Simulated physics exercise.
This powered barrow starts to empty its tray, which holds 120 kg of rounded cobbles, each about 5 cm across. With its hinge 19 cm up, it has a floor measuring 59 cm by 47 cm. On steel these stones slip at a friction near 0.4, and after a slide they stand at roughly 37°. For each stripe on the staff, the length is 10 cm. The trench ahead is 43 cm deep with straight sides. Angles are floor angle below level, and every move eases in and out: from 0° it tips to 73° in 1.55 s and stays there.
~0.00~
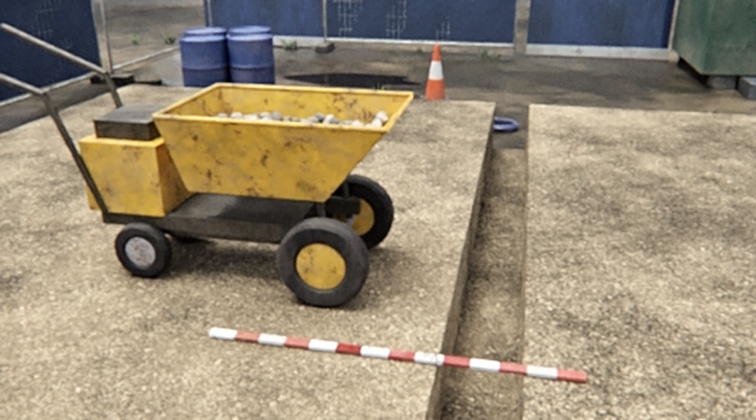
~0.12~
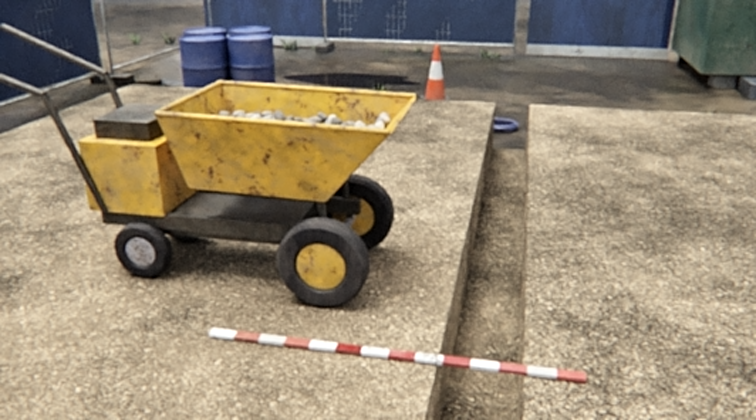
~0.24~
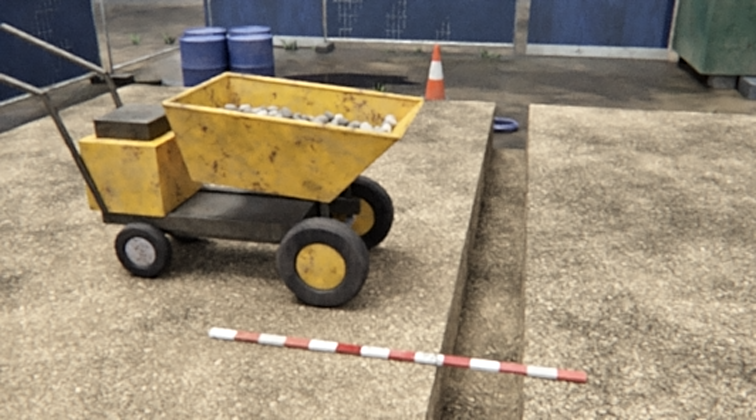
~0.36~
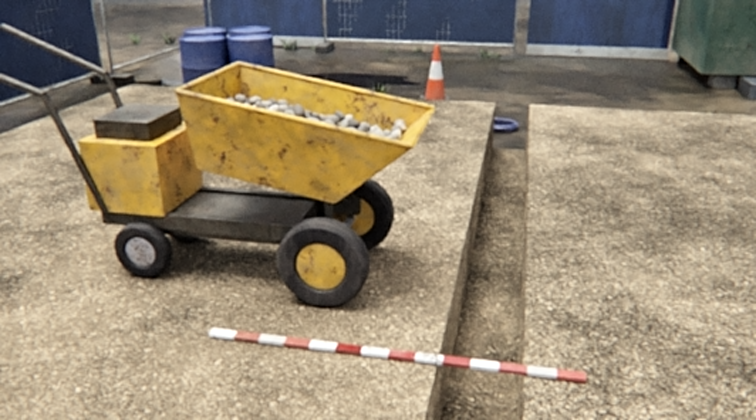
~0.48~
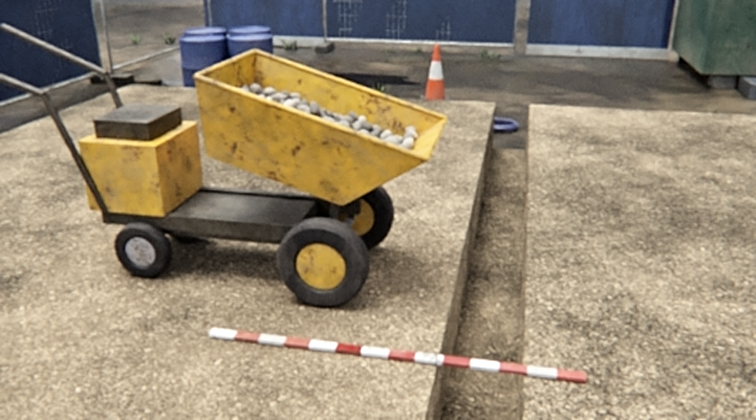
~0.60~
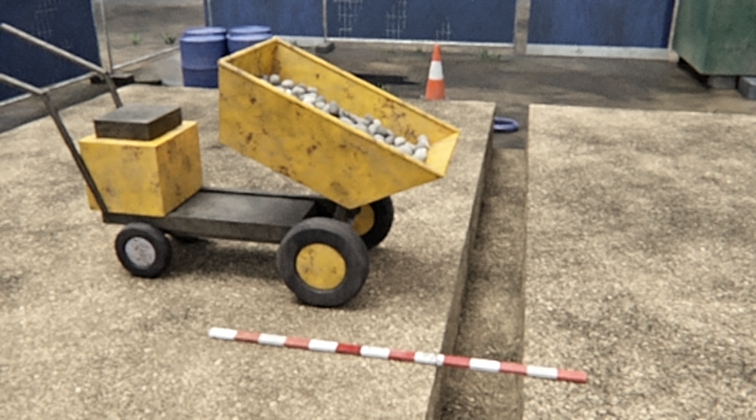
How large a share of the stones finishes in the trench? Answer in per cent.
A share of about 69 per cent.
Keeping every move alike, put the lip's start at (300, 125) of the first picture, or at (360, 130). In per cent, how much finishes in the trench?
It'd be around 55 per cent and after that around 90 per cent.
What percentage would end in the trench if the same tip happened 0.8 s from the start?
In that case, around 60%.
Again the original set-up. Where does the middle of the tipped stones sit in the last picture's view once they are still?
Somewhere near pixel (504, 350).
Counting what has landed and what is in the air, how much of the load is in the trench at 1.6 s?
Approx. 30 % of the load.
After 1.2 s the floor is at 61°; 100 % in the tray; the foremost stones are at (483, 239).
After 1.6 s the floor is at 73°; 48 % in the tray, 31 % in the trench, 20 % past the trench; the foremost stones are at (625, 296).
After 2.0 s the floor is at 73°; 17 % in the tray, 52 % in the trench, 32 % past the trench; the foremost stones are at (702, 290).
After 4.0 s the floor is at 73°; 0 % in the tray, 69 % in the trench, 31 % past the trench; the foremost stones are at (748, 295).
